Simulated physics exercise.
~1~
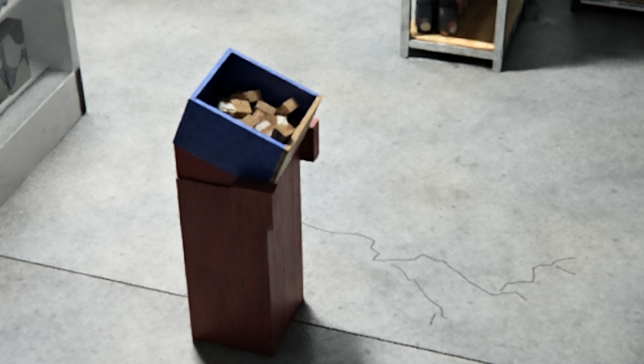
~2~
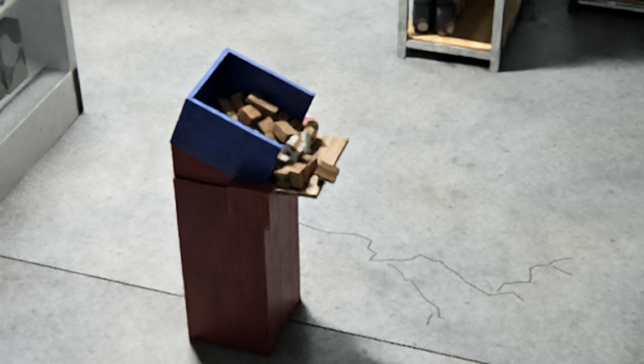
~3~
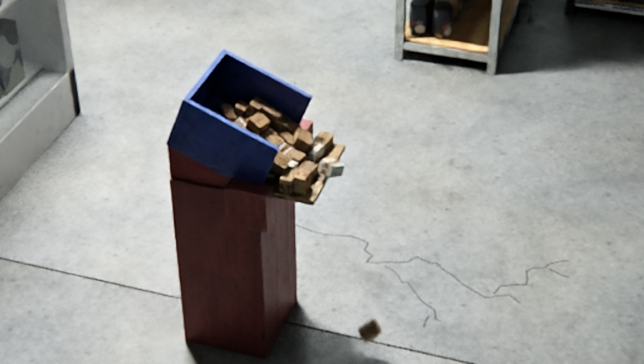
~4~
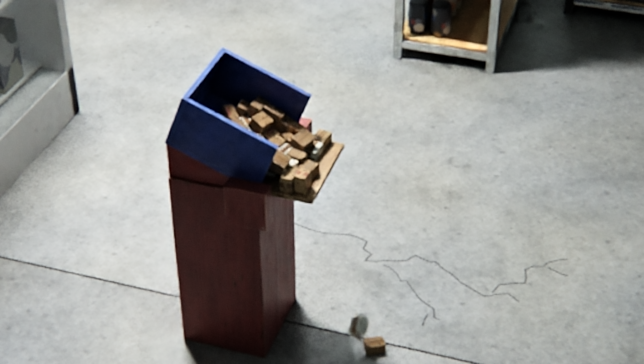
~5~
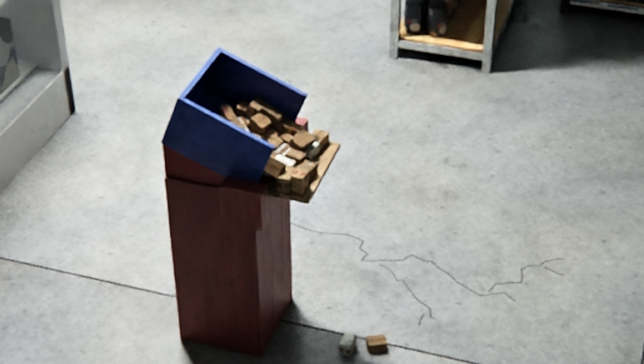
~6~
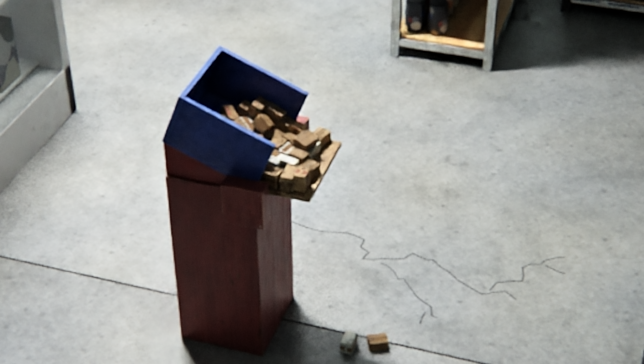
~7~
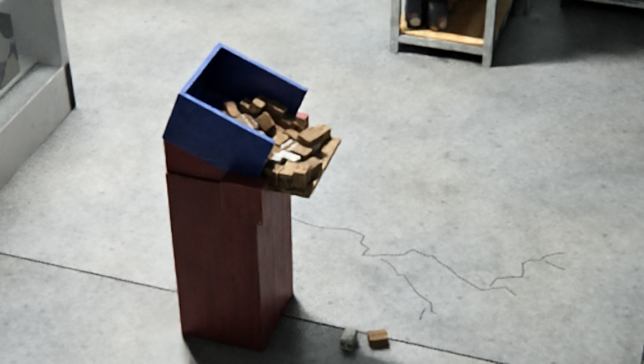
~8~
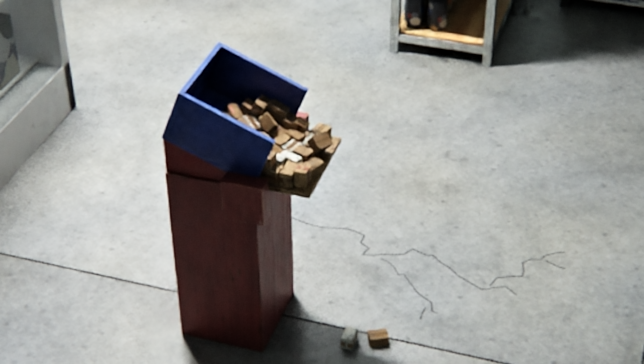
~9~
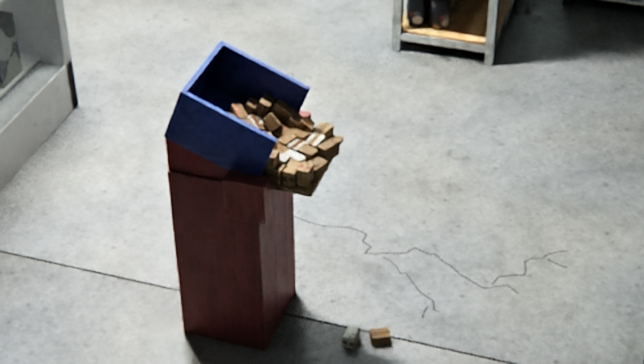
Blue bin on a dark red pedestal lowering its flap, small blocks sliding onto it, two dropping to the floor, the rest staying.
